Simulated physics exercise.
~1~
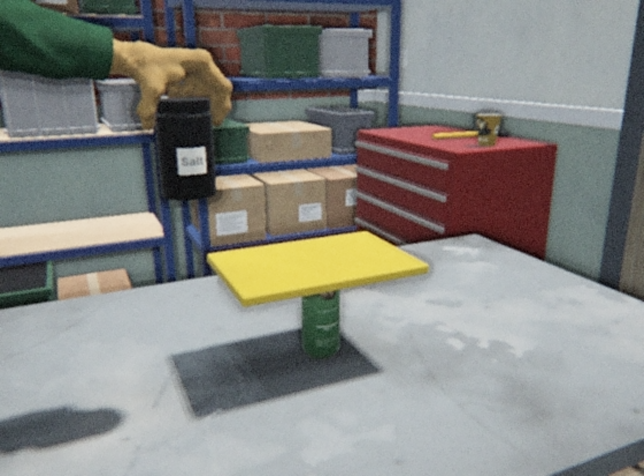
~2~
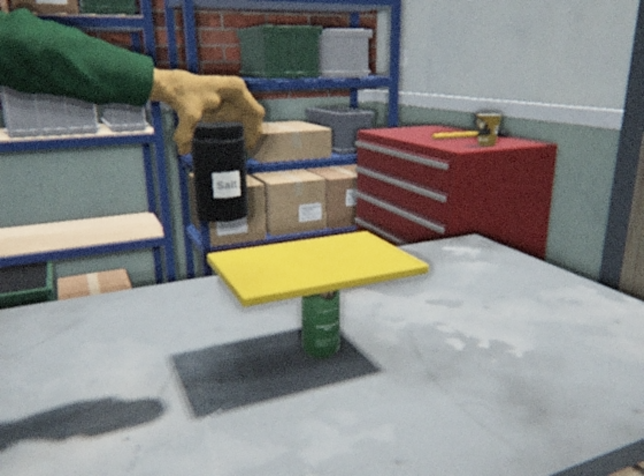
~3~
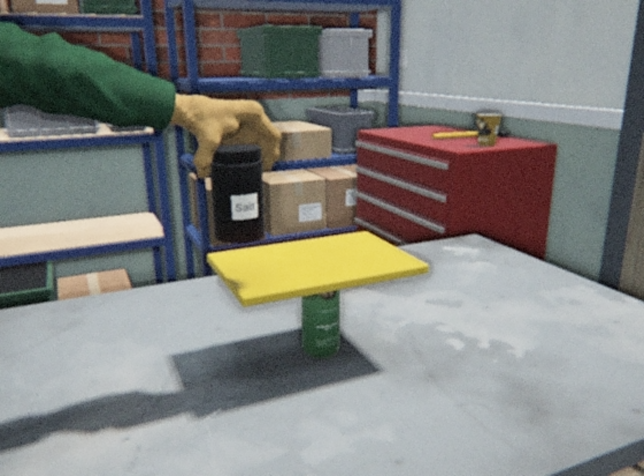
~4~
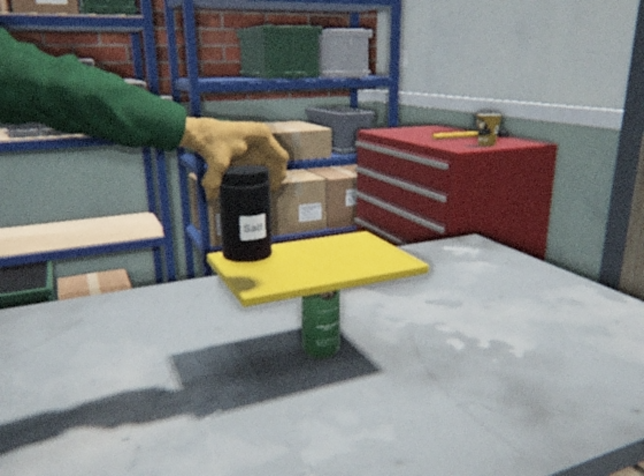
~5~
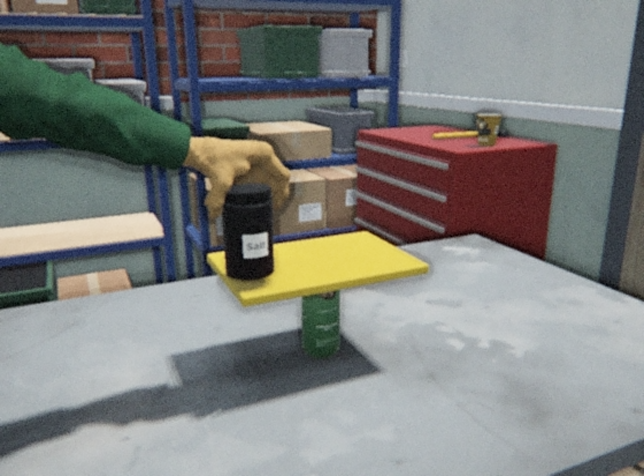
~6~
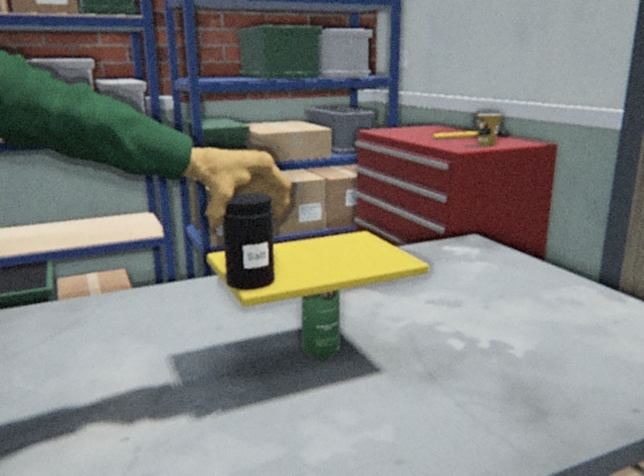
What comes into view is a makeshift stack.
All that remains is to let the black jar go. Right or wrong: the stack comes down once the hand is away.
Right, it comes down.
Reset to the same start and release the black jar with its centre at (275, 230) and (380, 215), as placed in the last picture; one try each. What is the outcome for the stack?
Try one: The stack collapses; try two: The stack collapses.
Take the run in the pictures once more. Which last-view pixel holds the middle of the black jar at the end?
In the final view it sits at roughly (179, 401).
Then, 0.40 s after the last picture, black jar now fallen; yellow lid tipped 66° from how it was.
Then, 1.00 s after the last picture, yellow lid now fallen; green can tipped 39° from how it was.
By the end, fallen, black jar, yellow lid and green can. Seen from the same camera at the end, black jar near (179, 401). The stack comes apart.
